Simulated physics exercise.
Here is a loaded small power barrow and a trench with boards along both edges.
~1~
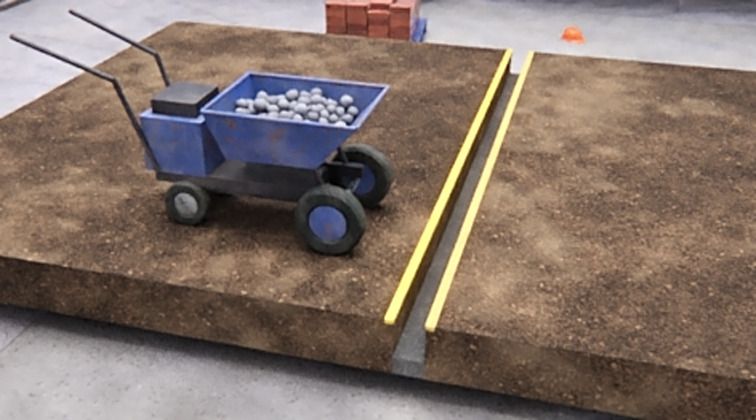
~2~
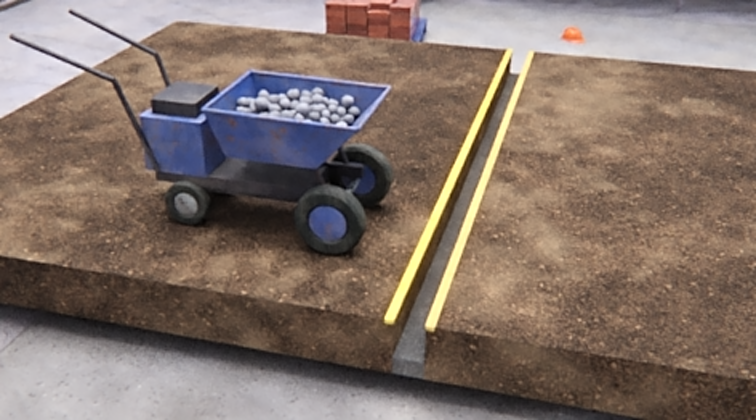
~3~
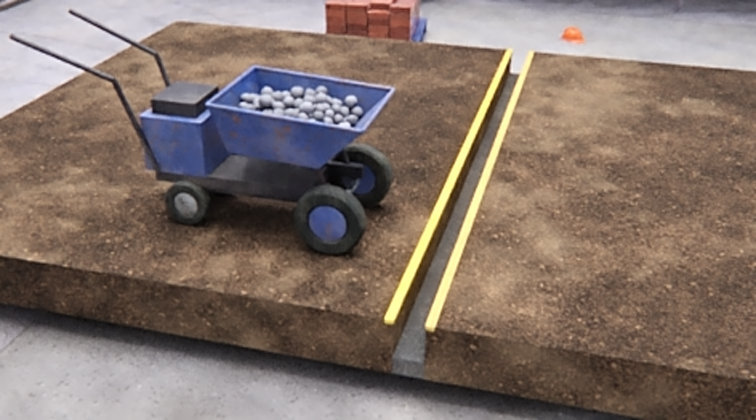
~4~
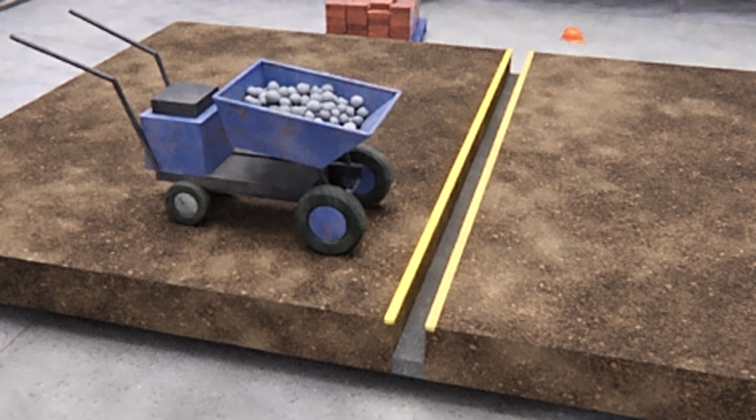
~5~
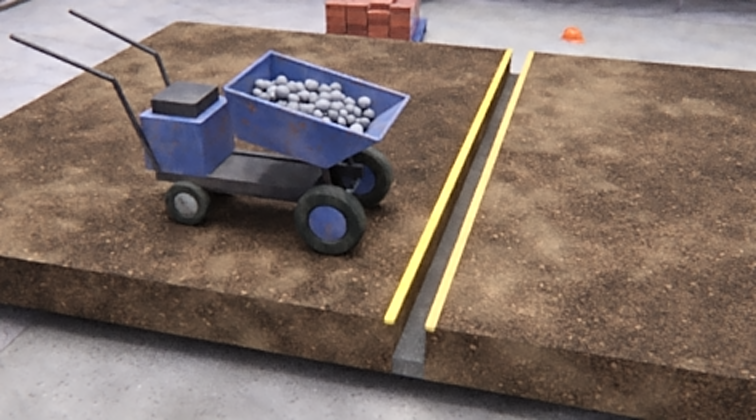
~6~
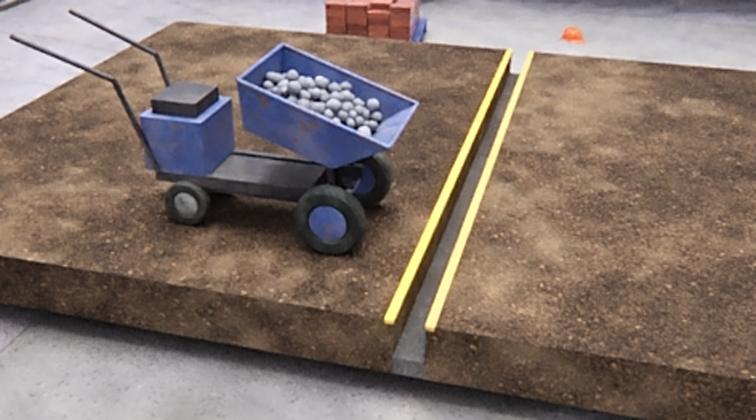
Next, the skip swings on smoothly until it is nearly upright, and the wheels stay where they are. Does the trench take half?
The trench takes under half.
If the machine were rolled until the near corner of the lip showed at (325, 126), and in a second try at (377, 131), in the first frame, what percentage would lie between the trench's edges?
First some 60, then 0 per cent.
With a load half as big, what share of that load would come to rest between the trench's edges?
Roughly 30 in a hundred.
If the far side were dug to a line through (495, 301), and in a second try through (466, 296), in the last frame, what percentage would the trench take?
The first gives 100 %, the second 60 %.
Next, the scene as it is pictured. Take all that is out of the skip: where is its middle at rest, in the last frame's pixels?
Roughly at (491, 241).
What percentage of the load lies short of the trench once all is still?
About 0 per cent.
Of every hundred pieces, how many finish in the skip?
About 5 per cent.
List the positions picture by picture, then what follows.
Lip of the skip at (356, 129), level; top of the load at (283, 105), round cobbles; first edge of the trench at (404, 286); far edge at (443, 292), the trench under half as wide as the skip, and about as deep as wide, in the first frame.
Lip of the skip at (357, 130), level; top of the load at (284, 104), in the second frame.
Lip of the skip at (362, 132), tipped barely; top of the load at (288, 102), in the third frame.
Lip of the skip at (369, 135), tipped a little; top of the load at (275, 99), in the fourth frame.
Lip of the skip at (379, 141), tipped a little; top of the load at (284, 94), in the fifth frame.
Lip of the skip at (389, 148), tipped clearly; top of the load at (295, 90); first edge of the trench at (404, 286); far edge at (443, 292), in the sixth frame.
Soon after the last picture, skip tipped steeply; all in the skip.
A little later, skip tipped right over; about half in the skip; a small part in or heaped over the trench; about half beyond it; a small part falling.
Later still, skip tipped right over; a small part in the skip; a small part in or heaped over the trench; most beyond it.
At rest, skip tipped right over; a small part in the skip; about a quarter in or heaped over the trench; most beyond it.
